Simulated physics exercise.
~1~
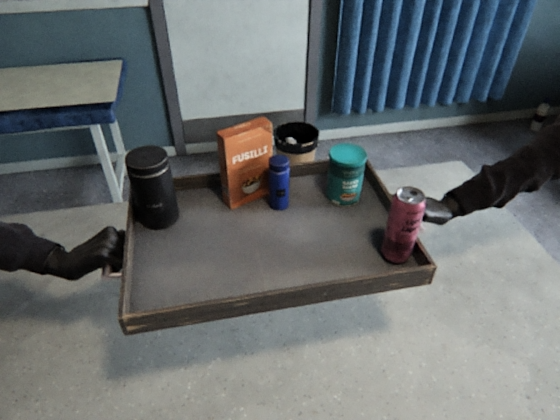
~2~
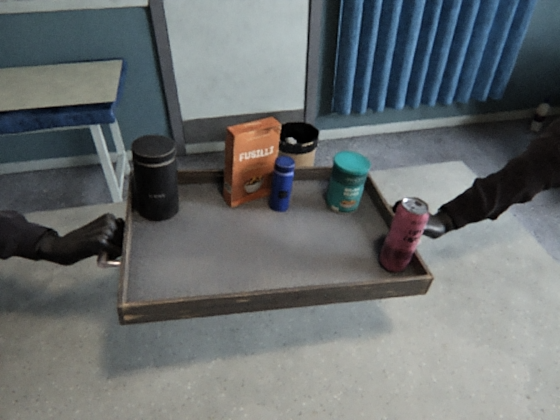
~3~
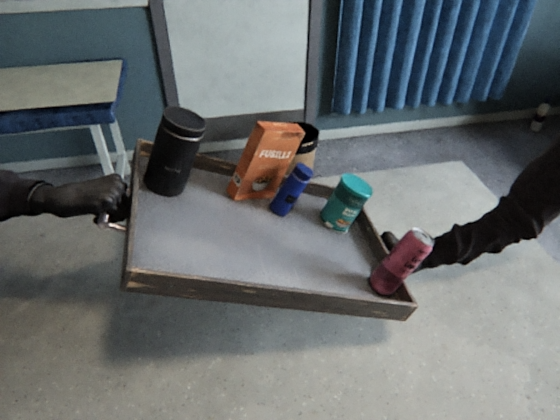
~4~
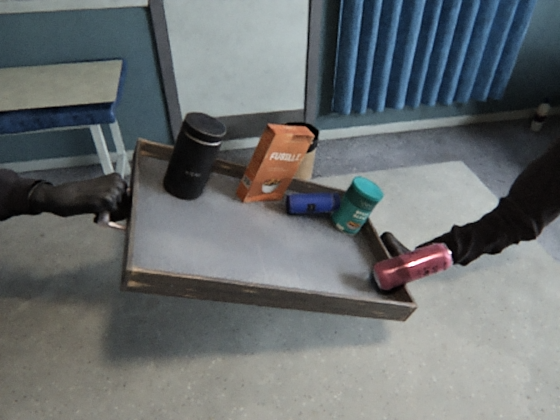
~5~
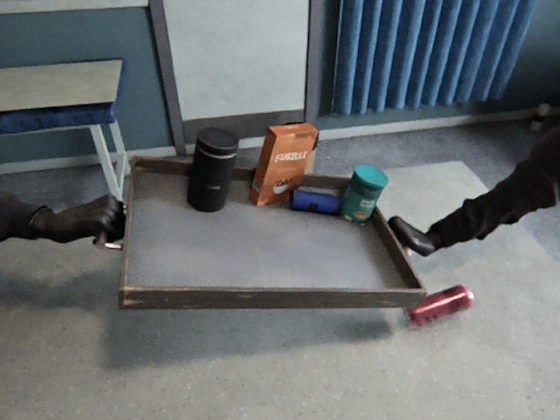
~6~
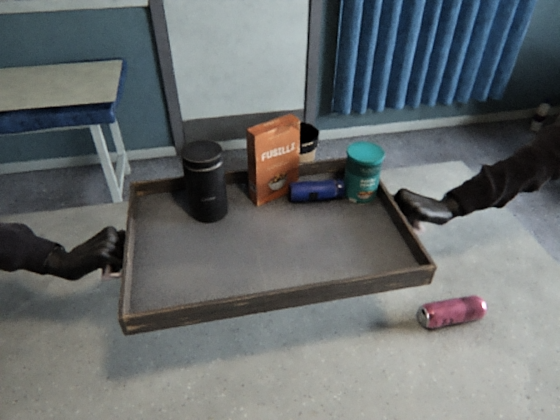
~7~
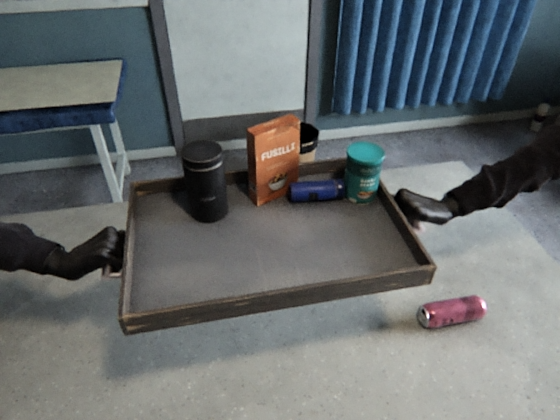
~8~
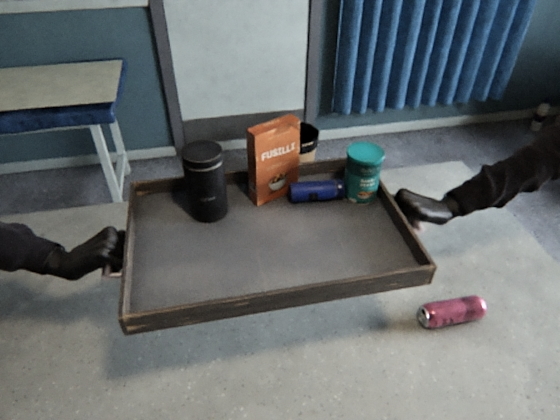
In a room, gloved hands dip a tray rightward and level it, spilling a pink can.
